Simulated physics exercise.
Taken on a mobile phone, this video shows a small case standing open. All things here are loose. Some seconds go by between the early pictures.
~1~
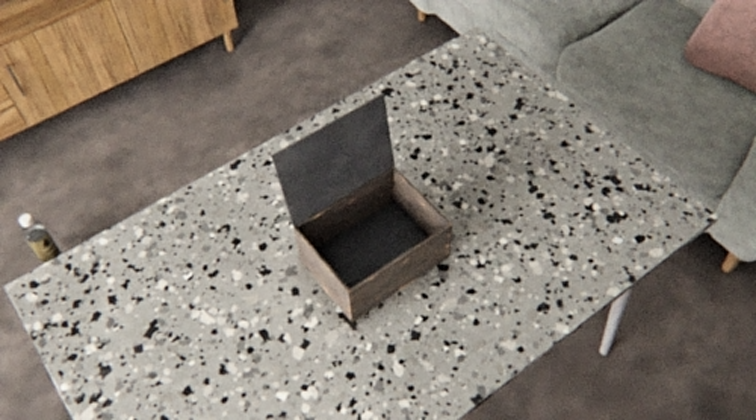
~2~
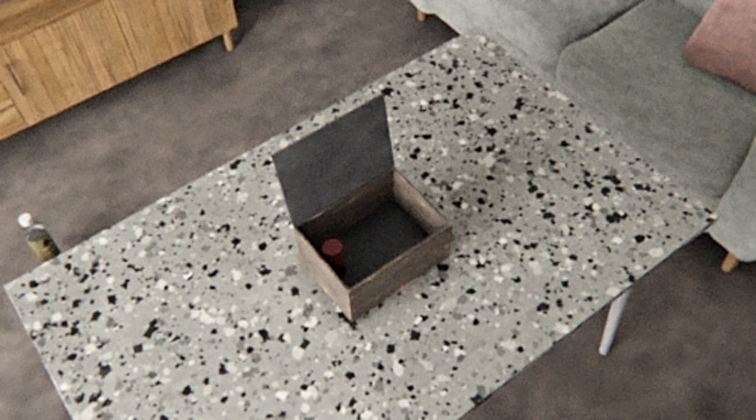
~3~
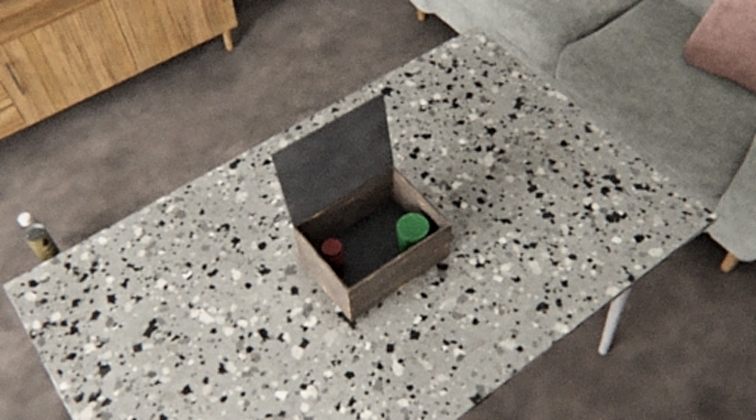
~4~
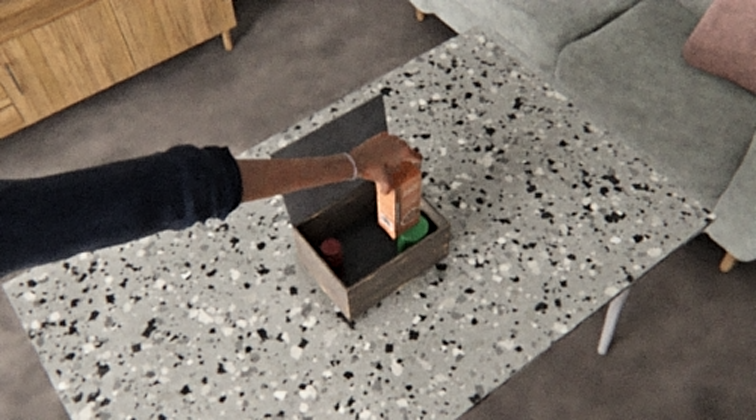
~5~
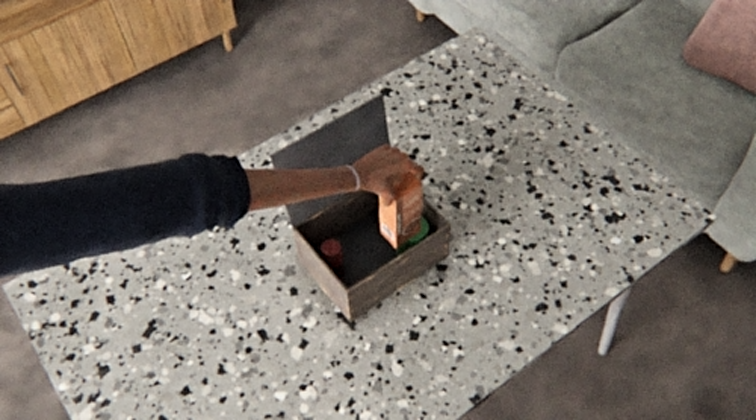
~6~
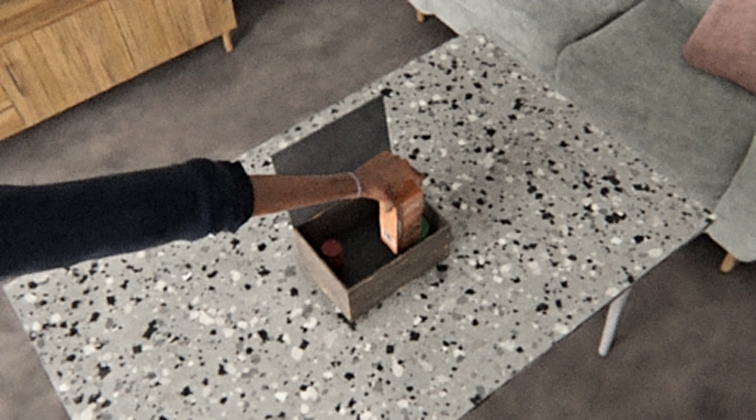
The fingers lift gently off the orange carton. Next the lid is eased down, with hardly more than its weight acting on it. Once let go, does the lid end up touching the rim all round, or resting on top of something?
The lid ends up touching the rim all round.
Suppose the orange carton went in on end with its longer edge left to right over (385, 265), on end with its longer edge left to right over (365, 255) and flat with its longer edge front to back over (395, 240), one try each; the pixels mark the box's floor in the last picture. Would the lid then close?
With the first placement it can't come down; with the second it can't come down; with the third it drops into place.
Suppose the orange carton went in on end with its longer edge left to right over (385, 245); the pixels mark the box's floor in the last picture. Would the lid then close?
After that, the lid lies down snugly.
Then, 0.80 s later than the last frame, lid starting down; orange carton on its side near (374, 268).
Then, 1.70 s later than the last frame, lid 48° above the rim; orange carton on its side near (374, 268).
When it is over, lid shut; lying over in the box, orange carton; the other 2 as before. End places, in pixels of the last picture, orange carton near (374, 268).
